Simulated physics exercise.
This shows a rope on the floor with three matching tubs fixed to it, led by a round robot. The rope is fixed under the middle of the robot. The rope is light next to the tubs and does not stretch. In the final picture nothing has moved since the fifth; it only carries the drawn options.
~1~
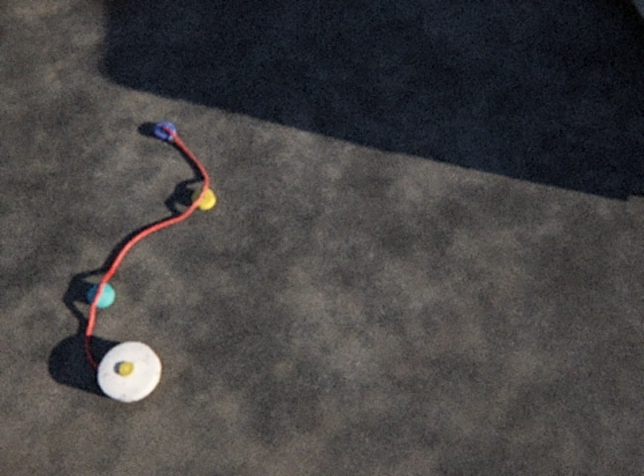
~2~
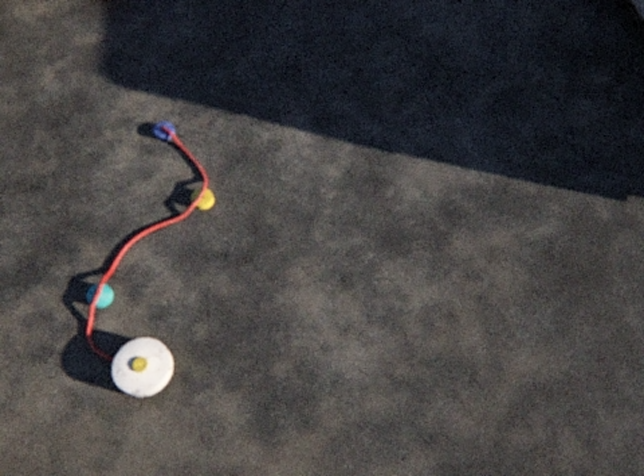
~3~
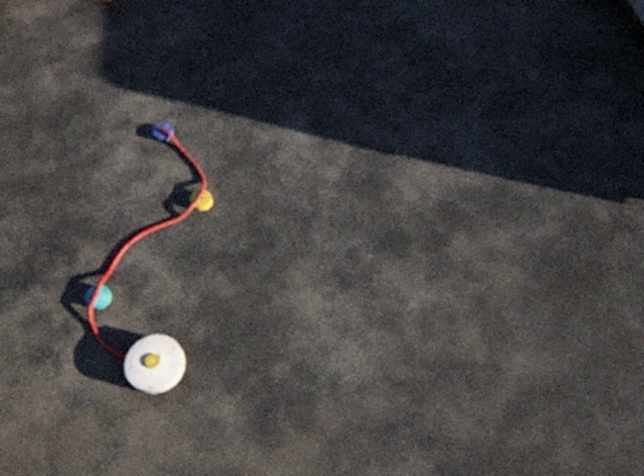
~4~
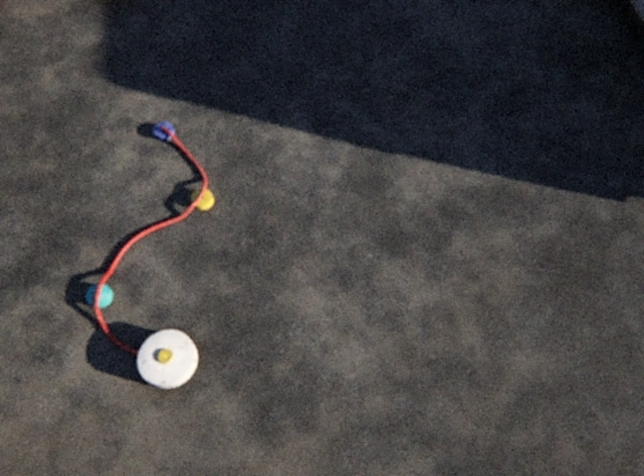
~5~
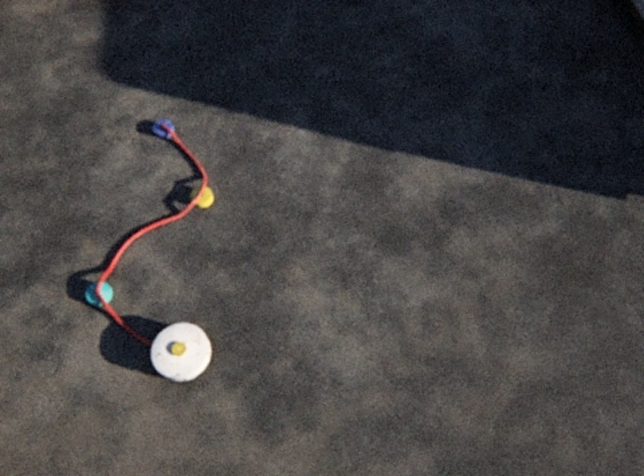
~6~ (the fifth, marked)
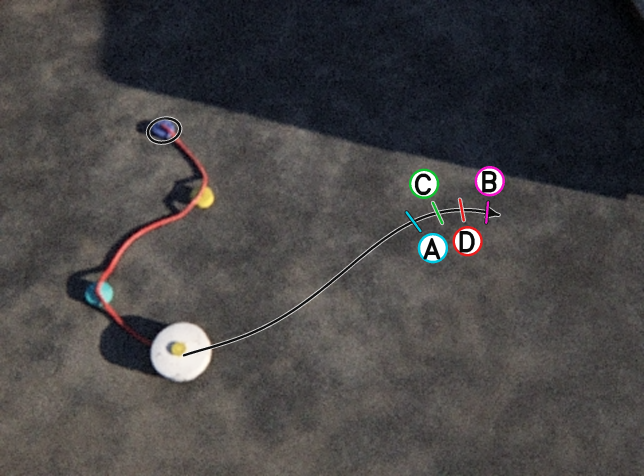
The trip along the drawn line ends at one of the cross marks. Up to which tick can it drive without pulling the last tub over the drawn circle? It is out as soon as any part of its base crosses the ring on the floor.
At D, and not beyond.
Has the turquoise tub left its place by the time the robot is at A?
Yes.
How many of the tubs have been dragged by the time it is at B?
By then, three.
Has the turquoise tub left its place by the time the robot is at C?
By then, yes.
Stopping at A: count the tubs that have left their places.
One.
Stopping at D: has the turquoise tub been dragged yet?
Yes.
On the marked copy, A at (413, 222); B at (487, 212); C at (438, 213); D at (462, 210); the ring at (164, 130); the route from (184, 355) via (350, 266) to (499, 215).
Following D. Soon after the start, robot (297, 304); blue tub (163, 128); yellow tub (201, 196); turquoise tub (182, 305).
Later, robot (383, 236); blue tub (163, 128); yellow tub (201, 196); turquoise tub (281, 274).
In the end, robot (464, 205); blue tub (164, 130); yellow tub (221, 193); turquoise tub (360, 214); the ringed tub at the far end is still in its ring.
As for the rest, A is safe but short; B drags the last tub to (170, 135); C is safe but short.
